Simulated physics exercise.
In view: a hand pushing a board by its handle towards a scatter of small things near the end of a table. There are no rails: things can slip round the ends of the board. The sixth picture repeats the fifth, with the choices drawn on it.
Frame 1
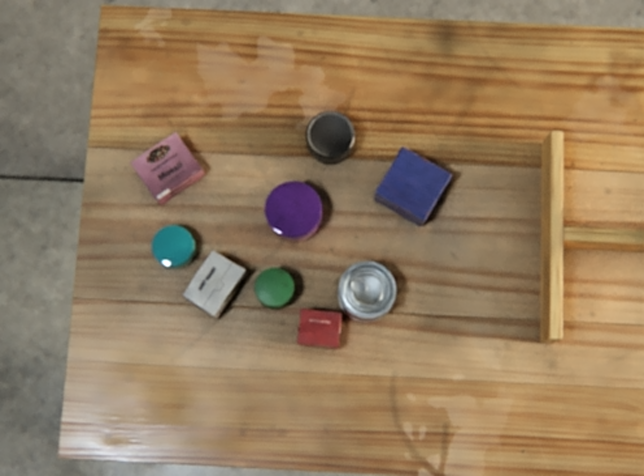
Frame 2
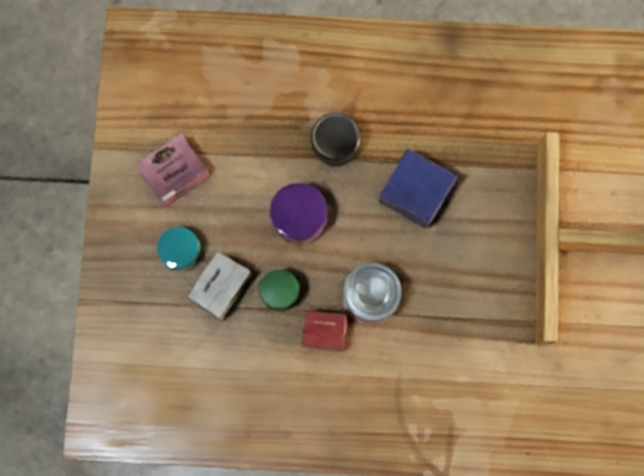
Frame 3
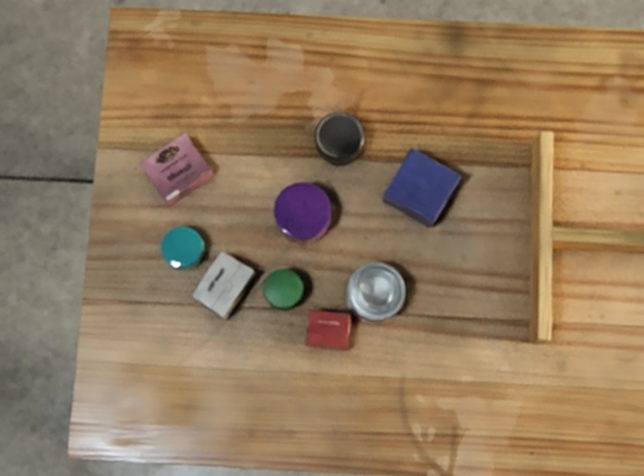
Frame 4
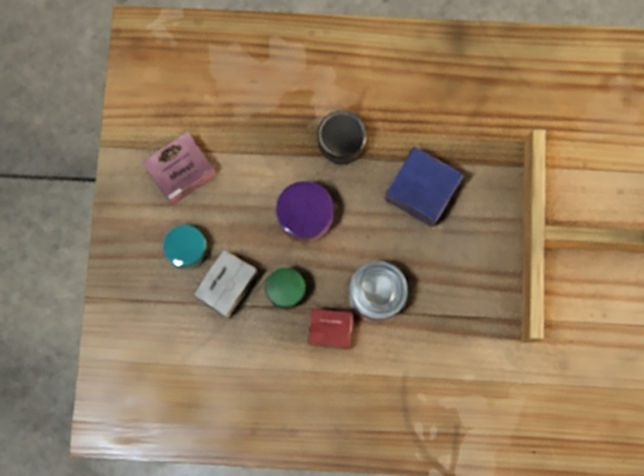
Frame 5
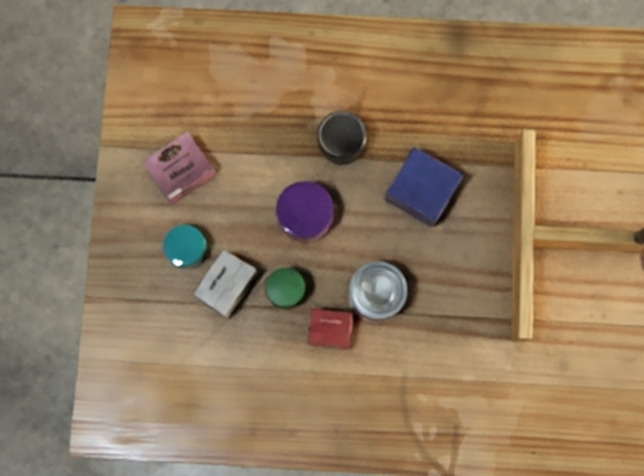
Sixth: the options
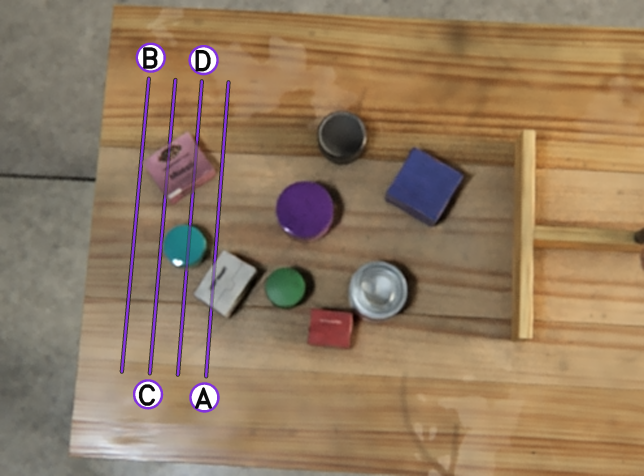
On a wooden table, a wooden board slides slightly left toward nine small scattered things.
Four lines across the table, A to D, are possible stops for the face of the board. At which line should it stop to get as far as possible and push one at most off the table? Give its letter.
No second one falls up to D.
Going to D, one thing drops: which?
The turquoise pot.
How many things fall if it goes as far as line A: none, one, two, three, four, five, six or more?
By then, none.
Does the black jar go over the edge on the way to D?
By then, no.
On the marked copy, A at (218, 225); B at (136, 221); C at (163, 222); D at (190, 224).
Taking D. A third of the way, board (406, 226); grey tin (367, 291); blue block (371, 189).
Two thirds of the way, board (284, 220); pink packet (174, 163); turquoise pot (166, 248).
When it is over, board (190, 215); turquoise pot over the edge; pink packet (110, 153); one fallen.
As for the rest, A is within the limit but short; B drops four; C drops four.
